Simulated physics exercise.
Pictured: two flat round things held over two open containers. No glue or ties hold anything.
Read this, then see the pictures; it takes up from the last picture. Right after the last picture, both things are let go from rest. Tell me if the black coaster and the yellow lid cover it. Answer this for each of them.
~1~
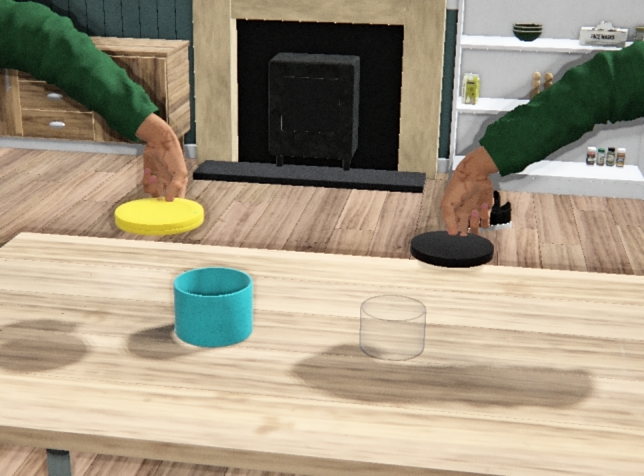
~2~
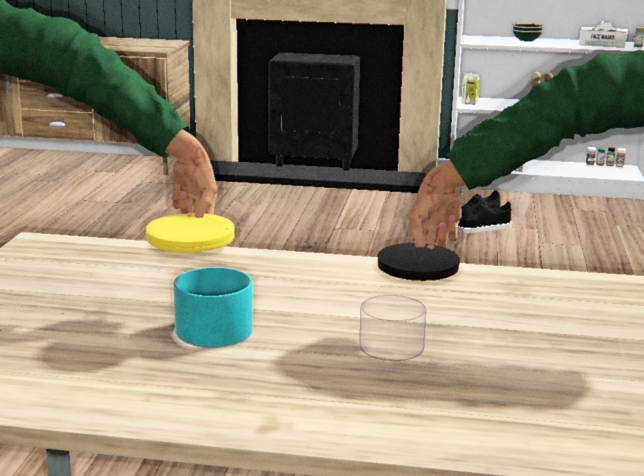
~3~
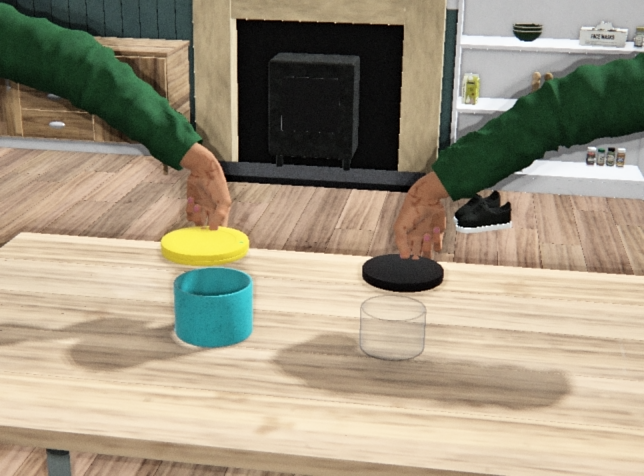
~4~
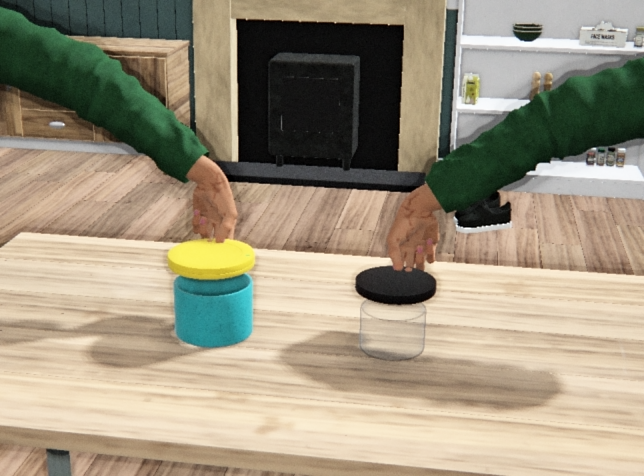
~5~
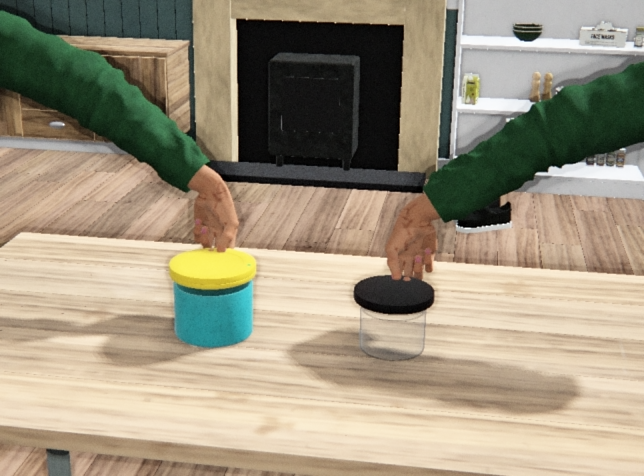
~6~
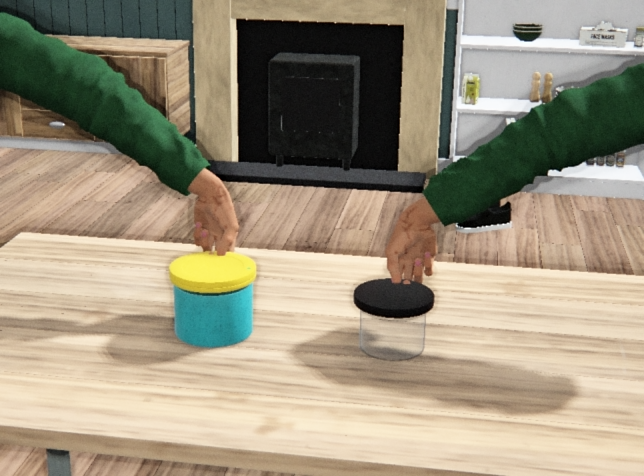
Result: Black coaster stays up; yellow lid stays up.
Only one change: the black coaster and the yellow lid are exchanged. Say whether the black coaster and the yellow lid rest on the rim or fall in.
The black coaster is held up, and the yellow lid is held up.
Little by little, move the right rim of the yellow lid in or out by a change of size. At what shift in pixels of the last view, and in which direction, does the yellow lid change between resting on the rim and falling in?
Shift it left by around 4 pixels.
Then, 0.10 s after the last picture, black coaster sitting on the rim near (394, 303); yellow lid sitting on the rim near (213, 276).
At rest, the black coaster works as a lid, near (394, 303); the yellow lid works as a lid, near (213, 276).
